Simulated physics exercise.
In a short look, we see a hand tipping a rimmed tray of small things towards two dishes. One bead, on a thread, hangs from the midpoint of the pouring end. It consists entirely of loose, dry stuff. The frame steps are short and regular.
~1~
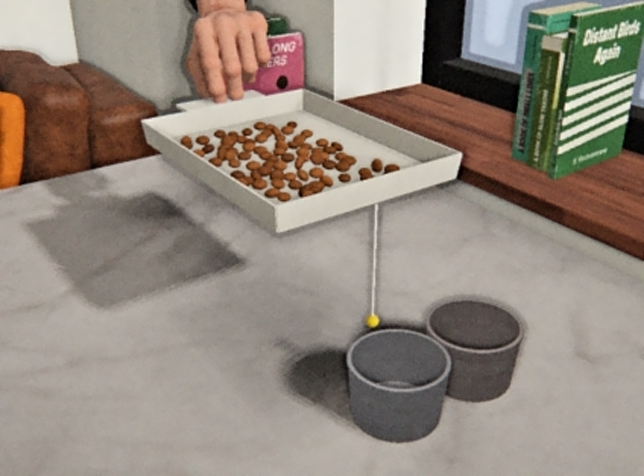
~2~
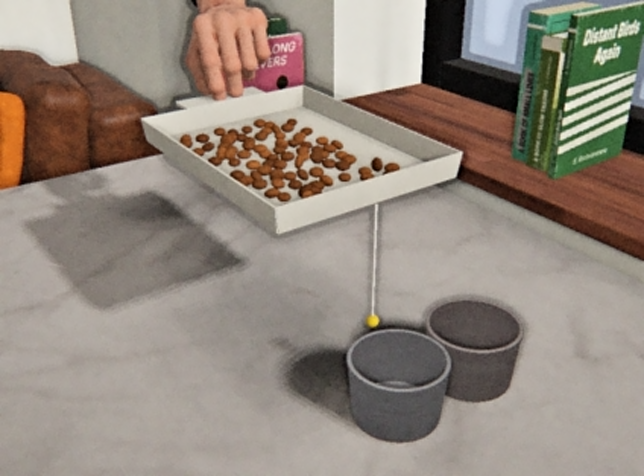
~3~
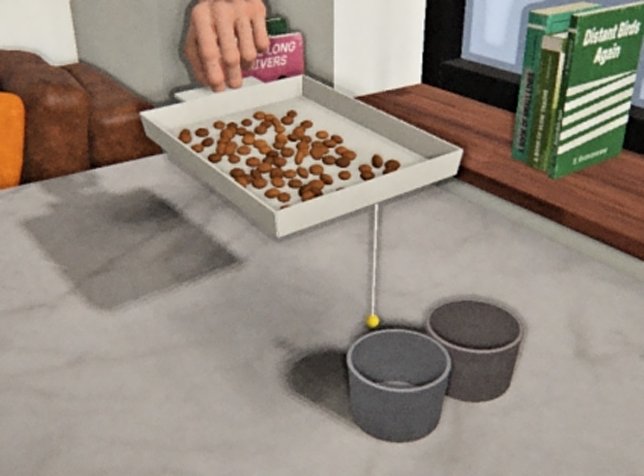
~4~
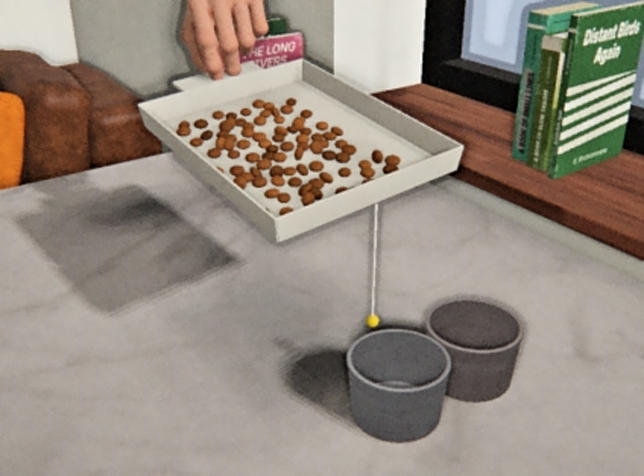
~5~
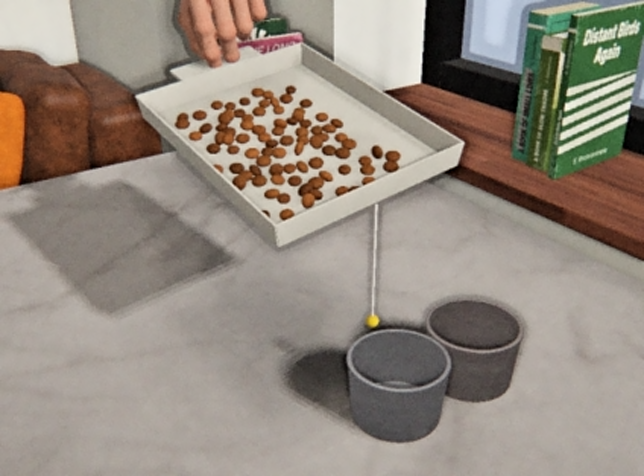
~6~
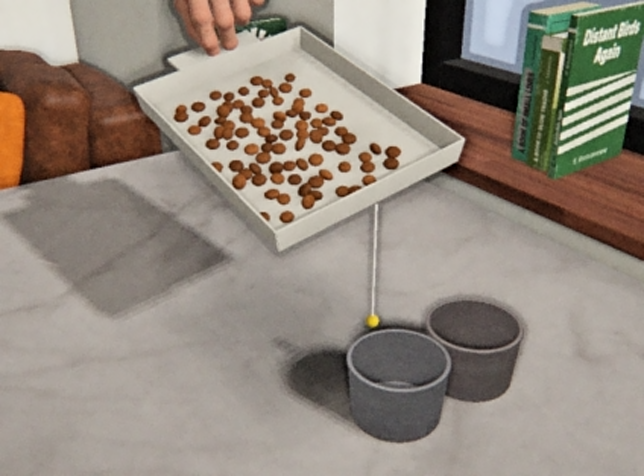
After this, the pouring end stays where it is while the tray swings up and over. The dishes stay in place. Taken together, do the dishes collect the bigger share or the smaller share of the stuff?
Minority caught.
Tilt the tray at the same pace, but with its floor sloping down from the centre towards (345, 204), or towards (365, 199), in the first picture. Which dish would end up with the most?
It would be the left-side one to begin with, and after that the left-side one.
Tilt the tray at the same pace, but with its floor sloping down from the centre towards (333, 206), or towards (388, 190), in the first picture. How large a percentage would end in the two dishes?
Roughly 20 percent, then 80 percent.
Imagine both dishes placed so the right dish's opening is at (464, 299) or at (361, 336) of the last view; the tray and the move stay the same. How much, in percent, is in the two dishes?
Close to 0 in a hundred first, close to 90 in a hundred second.
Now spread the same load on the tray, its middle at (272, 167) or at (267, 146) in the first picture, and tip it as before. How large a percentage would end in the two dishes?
Around 0 percent the first time and around 0 percent the second time.
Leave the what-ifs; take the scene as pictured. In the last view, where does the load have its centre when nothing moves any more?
The centre comes to rest near (279, 430).
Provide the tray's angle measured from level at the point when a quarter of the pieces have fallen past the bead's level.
Angle reached: About 100°.
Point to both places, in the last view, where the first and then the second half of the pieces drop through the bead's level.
Early half (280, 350), late half (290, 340).
Just after the last frame, tray tipped steeply; every one on the tray.
A moment on, tray tipped right over; the larger part on the tray; just a few outside both; about a tenth in the air.
Further on, tray tipped past a quarter turn; every one outside both.
When it is over, tray tipped past a quarter turn; not one in the left dish; not one in the right dish; every one outside both.
